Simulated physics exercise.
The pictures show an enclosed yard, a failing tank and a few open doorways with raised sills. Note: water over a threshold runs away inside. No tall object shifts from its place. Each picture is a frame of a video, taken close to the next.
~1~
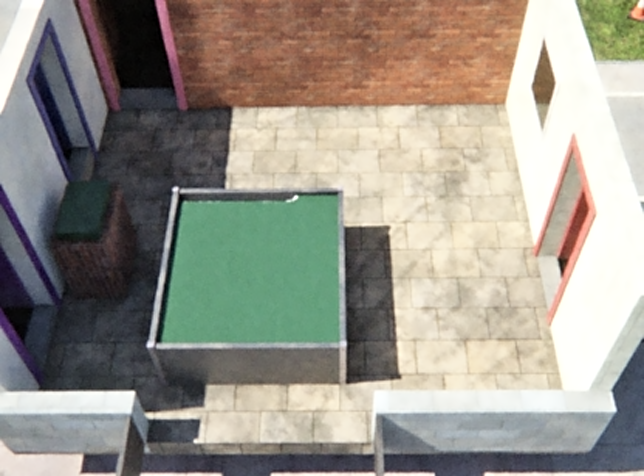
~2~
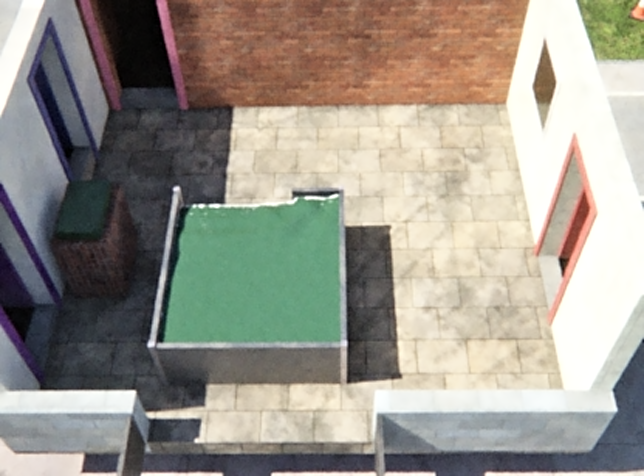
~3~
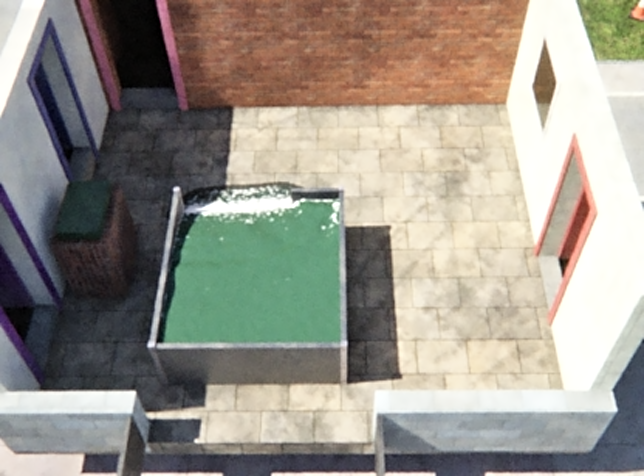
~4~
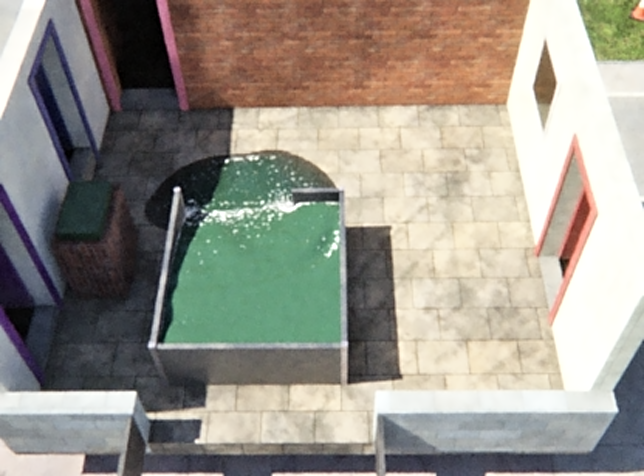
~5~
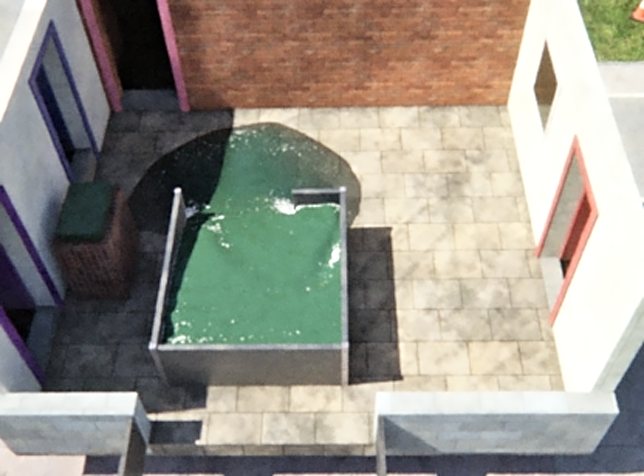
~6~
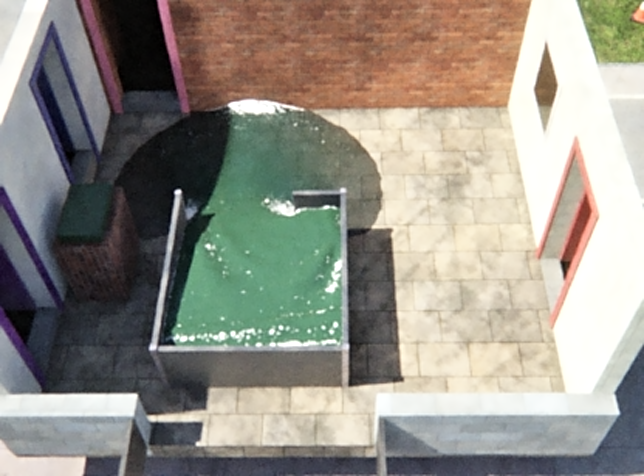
The clip opens on an open tank of still green liquid in a paved, walled yard with coloured doorways. Part of its far side gives way, and liquid pours through the gap, spreading across the paving in a widening dark-edged pool that reaches the brick wall as ripples and white flecks cross the tank.
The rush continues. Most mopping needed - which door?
Pink door.
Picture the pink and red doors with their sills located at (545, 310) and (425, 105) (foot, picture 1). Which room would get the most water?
The red door takes in the most.
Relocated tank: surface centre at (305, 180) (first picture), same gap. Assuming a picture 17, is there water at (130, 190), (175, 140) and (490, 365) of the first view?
In order: Reached, reached, unreached.
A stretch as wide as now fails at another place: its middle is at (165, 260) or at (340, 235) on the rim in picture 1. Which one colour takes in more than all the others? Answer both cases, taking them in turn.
Case 1 - the purple-painted one. Case 2 - the red door.
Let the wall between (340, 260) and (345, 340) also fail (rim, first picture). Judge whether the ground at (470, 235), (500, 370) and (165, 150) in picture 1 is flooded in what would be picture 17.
Listed as asked, the three spots end up wetted, wetted and still bare.
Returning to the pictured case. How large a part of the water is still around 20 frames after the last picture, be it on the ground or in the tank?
My figure: Some 96 per cent.
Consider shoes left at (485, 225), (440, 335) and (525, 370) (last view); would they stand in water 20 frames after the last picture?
Well, in the order you listed them: Inundated, next not wetted, last not wetted.
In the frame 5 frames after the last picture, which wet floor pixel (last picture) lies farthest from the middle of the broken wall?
My pick would be pixel (431, 110).
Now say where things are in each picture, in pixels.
The open tank at (254, 266) is whole and still, in the first picture.
The front is at a hidden place, out from the gap on the open tank's far side, in the second picture.
Water pours out on the open tank's far side and has run to a hidden place, in the third picture.
The front is at (285, 155), out from the gap on the open tank's far side, in the fourth picture.
The front is at (275, 127), out from the gap on the open tank's far side, in the fifth picture.
Water pours out on the open tank's far side and has run to (304, 111), in the sixth picture.
A moment on, water covers 35 % of the floor; blue door wet at the sill, nothing in, pink door wet at the sill, nothing in, purple door not reached, red door not reached.
Next, water covers 40 % of the floor; blue door wet at the sill, nothing in, pink door some in, purple door not reached, red door not reached.
Then, water covers 65 % of the floor; blue door wet at the sill, nothing in, pink door a lot in, purple door wet at the sill, nothing in, red door wet at the sill, nothing in.
Later, water covers 95 % of the floor; blue door wet at the sill, nothing in, pink door a lot in, purple door wet at the sill, nothing in, red door a trickle in.
In the end, water covers 100 % of the floor; blue door wet at the sill, nothing in, pink door a lot in, purple door wet at the sill, nothing in, red door some in; the pink door has let in the most.
